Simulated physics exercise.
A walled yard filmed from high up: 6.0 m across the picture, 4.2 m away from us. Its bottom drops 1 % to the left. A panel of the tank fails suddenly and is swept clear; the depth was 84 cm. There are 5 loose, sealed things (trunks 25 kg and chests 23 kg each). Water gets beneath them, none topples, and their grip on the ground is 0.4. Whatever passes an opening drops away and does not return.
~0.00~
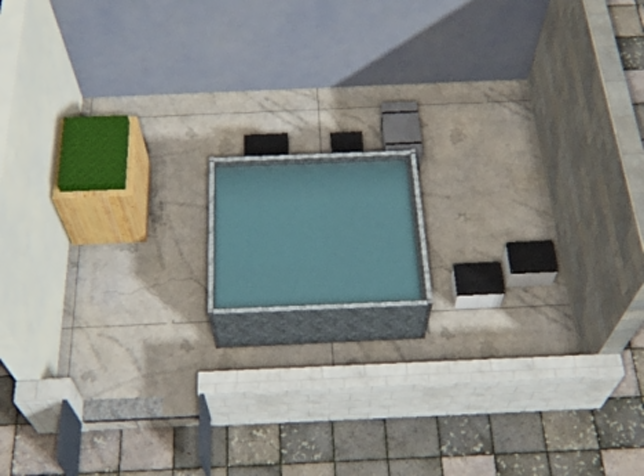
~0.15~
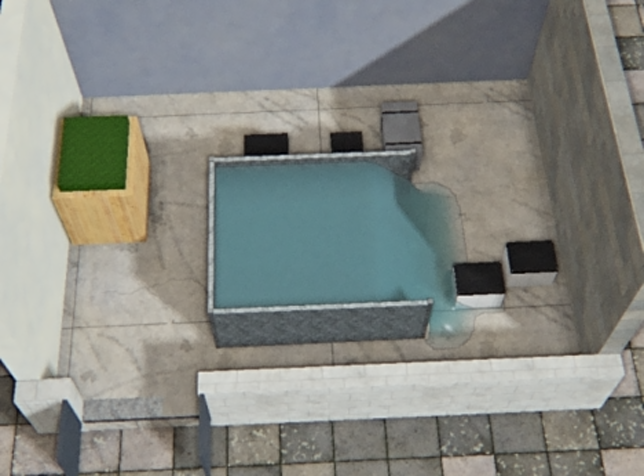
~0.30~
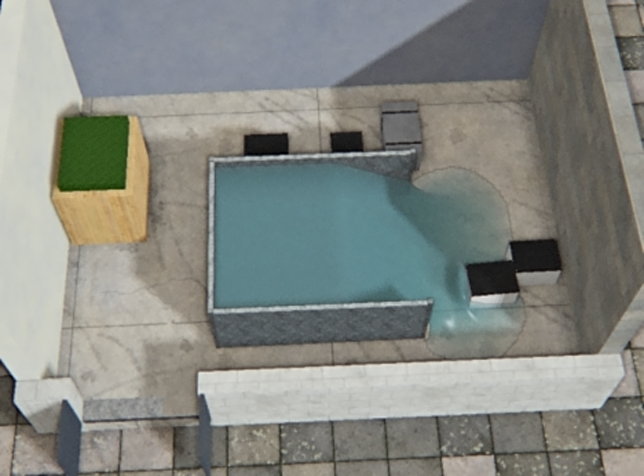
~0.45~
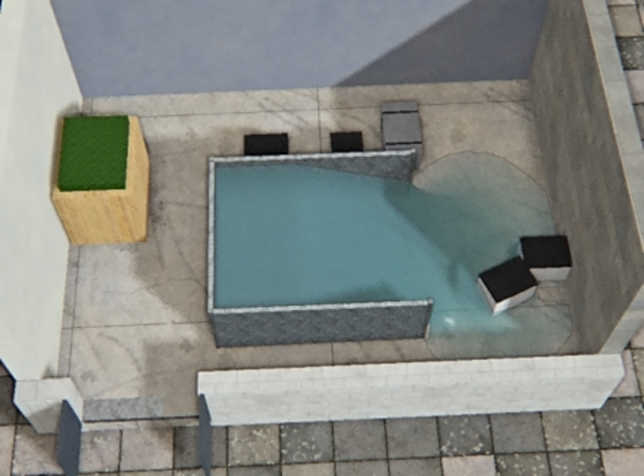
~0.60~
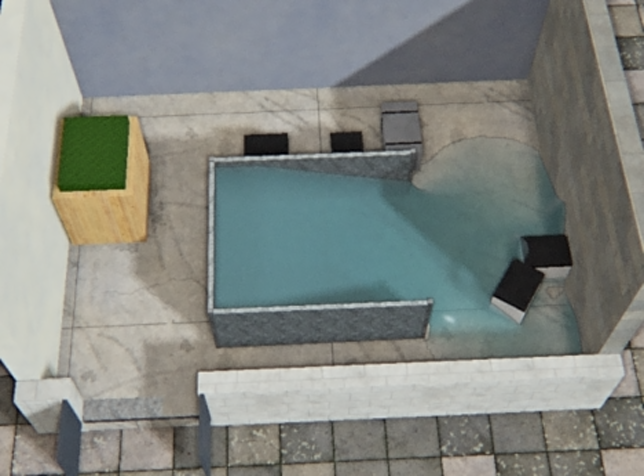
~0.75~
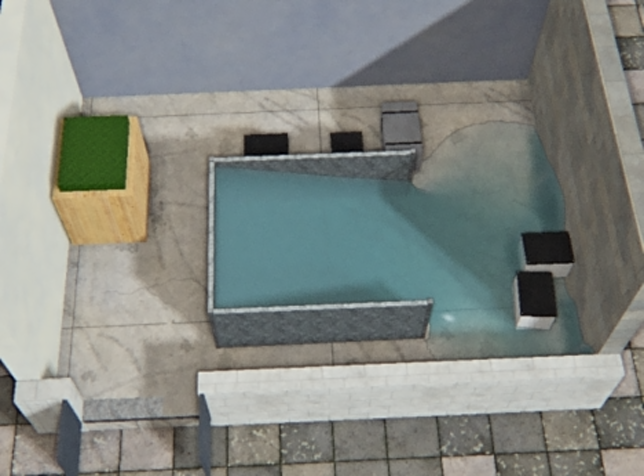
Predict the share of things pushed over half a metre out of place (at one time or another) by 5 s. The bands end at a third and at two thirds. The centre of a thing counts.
It is two thirds or above.
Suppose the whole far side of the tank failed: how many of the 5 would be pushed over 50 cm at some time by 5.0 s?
Then 5.
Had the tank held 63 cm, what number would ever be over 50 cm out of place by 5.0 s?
Then 3.
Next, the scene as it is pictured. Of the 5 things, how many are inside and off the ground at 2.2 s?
At that moment 2.
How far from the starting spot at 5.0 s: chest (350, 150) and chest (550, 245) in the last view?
In that order: 120 cm, 80 cm.
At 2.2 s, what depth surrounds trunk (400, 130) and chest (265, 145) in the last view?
About 3 and 0 cm.
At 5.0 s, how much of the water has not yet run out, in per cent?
About 98 per cent.
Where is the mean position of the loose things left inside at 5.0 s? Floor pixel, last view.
Around (264, 227).
After 1.1 s 1 of 5 are over 50 cm from their spots; 2 afloat.
After 2.2 s 1 of 5 are over 50 cm from their spots; 2 afloat.
After 3.5 s 1 of 5 are over 50 cm from their spots; 3 afloat.
After 5.0 s 5 of 5 are over 50 cm from their spots, and 5 have been at some point; 3 afloat.
